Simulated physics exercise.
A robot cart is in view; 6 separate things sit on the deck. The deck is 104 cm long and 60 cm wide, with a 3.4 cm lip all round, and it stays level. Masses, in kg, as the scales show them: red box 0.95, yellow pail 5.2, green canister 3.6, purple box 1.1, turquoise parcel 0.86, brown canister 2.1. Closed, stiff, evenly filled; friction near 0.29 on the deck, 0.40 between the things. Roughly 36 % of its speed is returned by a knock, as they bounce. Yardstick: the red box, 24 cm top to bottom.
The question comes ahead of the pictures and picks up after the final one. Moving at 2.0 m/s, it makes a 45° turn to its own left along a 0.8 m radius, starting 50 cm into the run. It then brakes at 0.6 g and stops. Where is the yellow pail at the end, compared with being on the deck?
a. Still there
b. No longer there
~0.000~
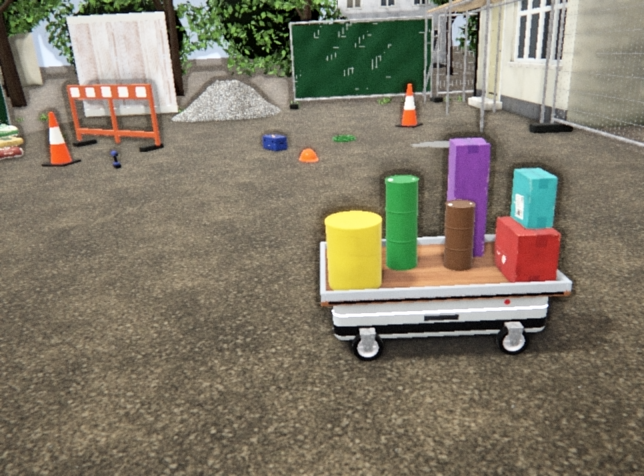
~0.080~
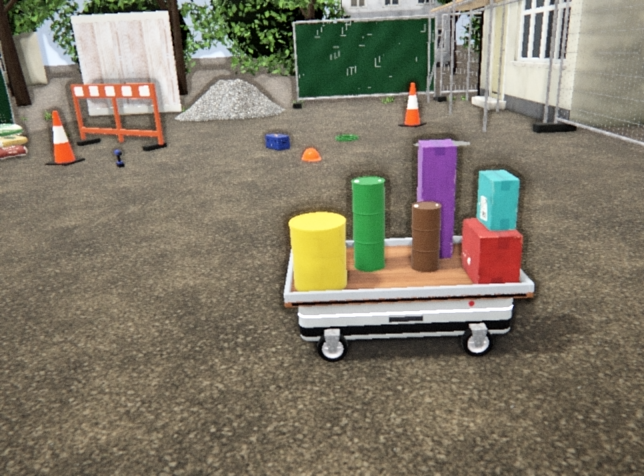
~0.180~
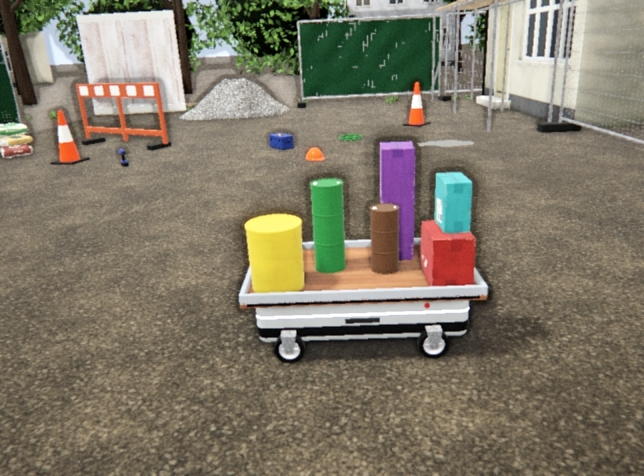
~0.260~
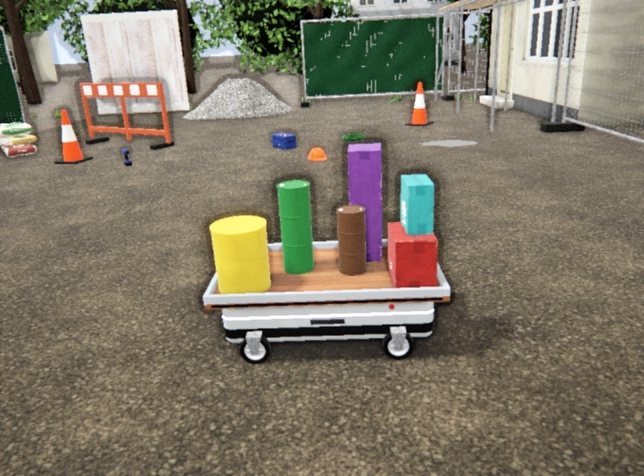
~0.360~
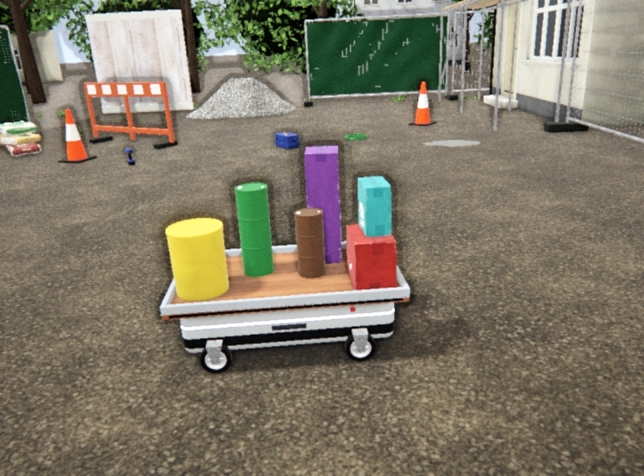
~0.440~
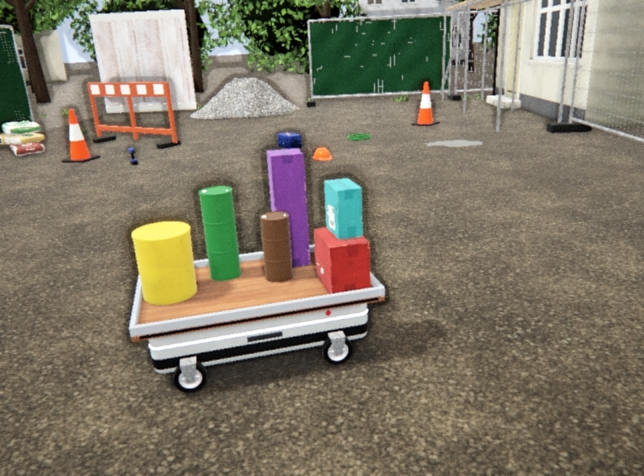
Option b: No longer there.
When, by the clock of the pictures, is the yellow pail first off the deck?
Near 1.0 s on the clock.
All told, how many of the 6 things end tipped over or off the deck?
So, 4 in all.
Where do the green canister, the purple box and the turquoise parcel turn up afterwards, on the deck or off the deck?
The green canister ends off the deck; the purple box ends off the deck; the turquoise parcel ends on the deck.
Around 0.84 s, cart 163 cm along, turned 45°; green canister and purple box now off the deck; yellow pail on its side; brown canister at 26° to upright.
Around 1.14 s, cart 177 cm along, turned 45°, stopped; yellow pail now off the deck; brown canister on its side; turquoise parcel shifted 27 cm.
Finally (2.0 s), off the deck, yellow pail, green canister and purple box; on their side or leaning hard on the deck, brown canister; not toppled but over 10 cm from the start, red box and turquoise parcel.
